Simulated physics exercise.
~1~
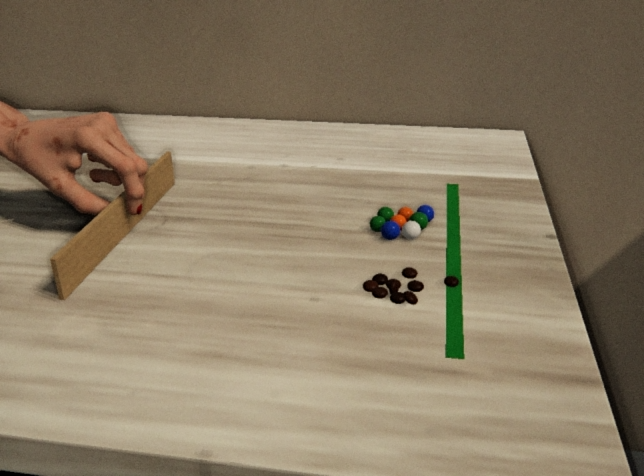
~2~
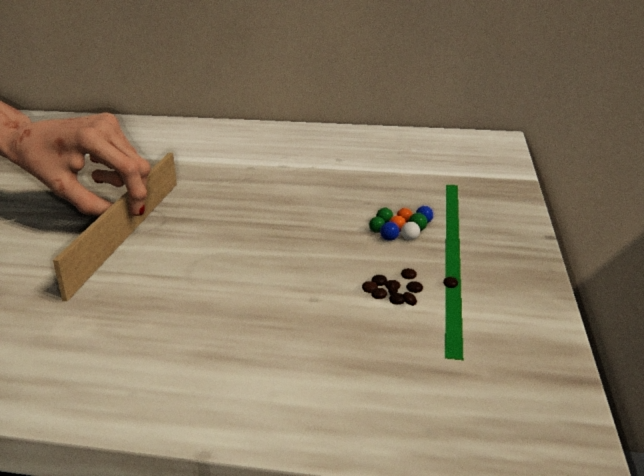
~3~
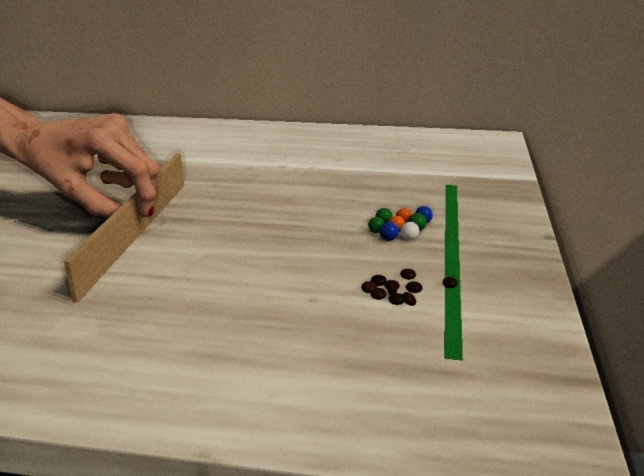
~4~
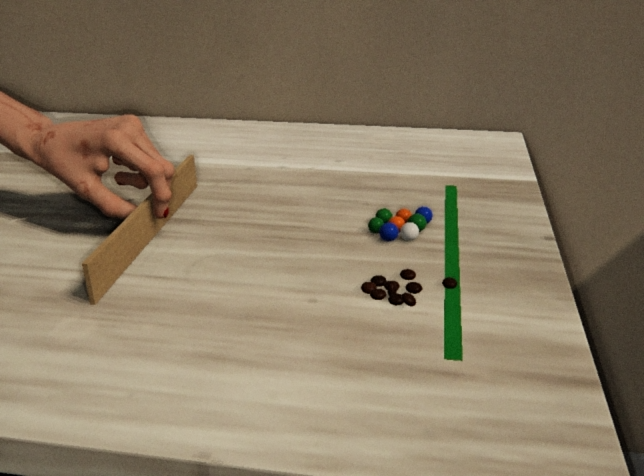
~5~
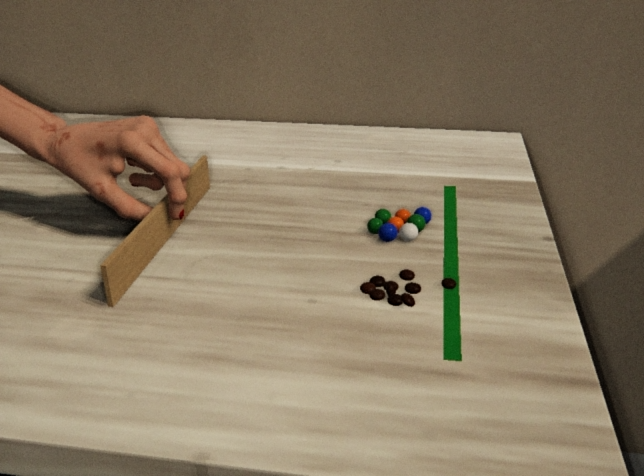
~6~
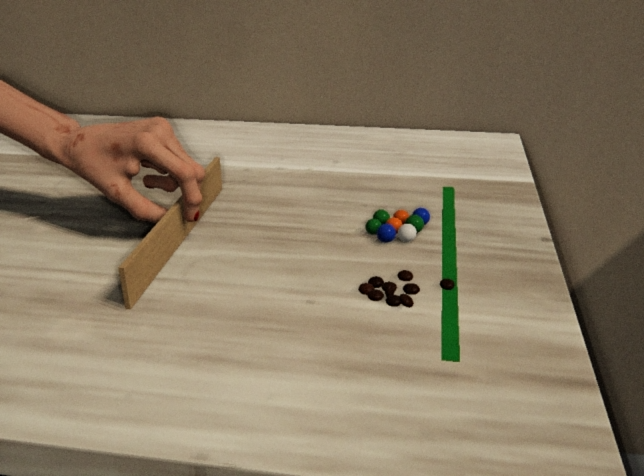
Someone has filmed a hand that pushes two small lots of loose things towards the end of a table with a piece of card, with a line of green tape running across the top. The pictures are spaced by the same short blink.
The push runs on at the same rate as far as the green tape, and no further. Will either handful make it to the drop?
The nearer handful does not reach it; the farther handful does, and some goes over.
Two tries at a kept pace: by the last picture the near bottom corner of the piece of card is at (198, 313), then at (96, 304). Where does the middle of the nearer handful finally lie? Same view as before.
Near (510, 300) in the first try and near (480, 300) in the second.
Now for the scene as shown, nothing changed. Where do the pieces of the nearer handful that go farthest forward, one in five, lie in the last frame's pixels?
It ends up roughly at (492, 294).
Then, 0.49 s after the last picture, piece of card still moving, near (321, 212); nearer handful all on the table, its front near (448, 284); farther handful all on the table, its front near (421, 217).
Then, 1.00 s after the last picture, piece of card stopped at the green tape; nearer handful all on the table, its front near (493, 283); farther handful all on the table, its front near (504, 231).
Then, 1.28 s after the last picture, piece of card stopped at the green tape; nearer handful all on the table, its front near (494, 284); farther handful all on the table, its front near (565, 242).
At rest, piece of card stopped at the green tape; nearer handful all on the table, its front near (494, 284); farther handful all over the edge.
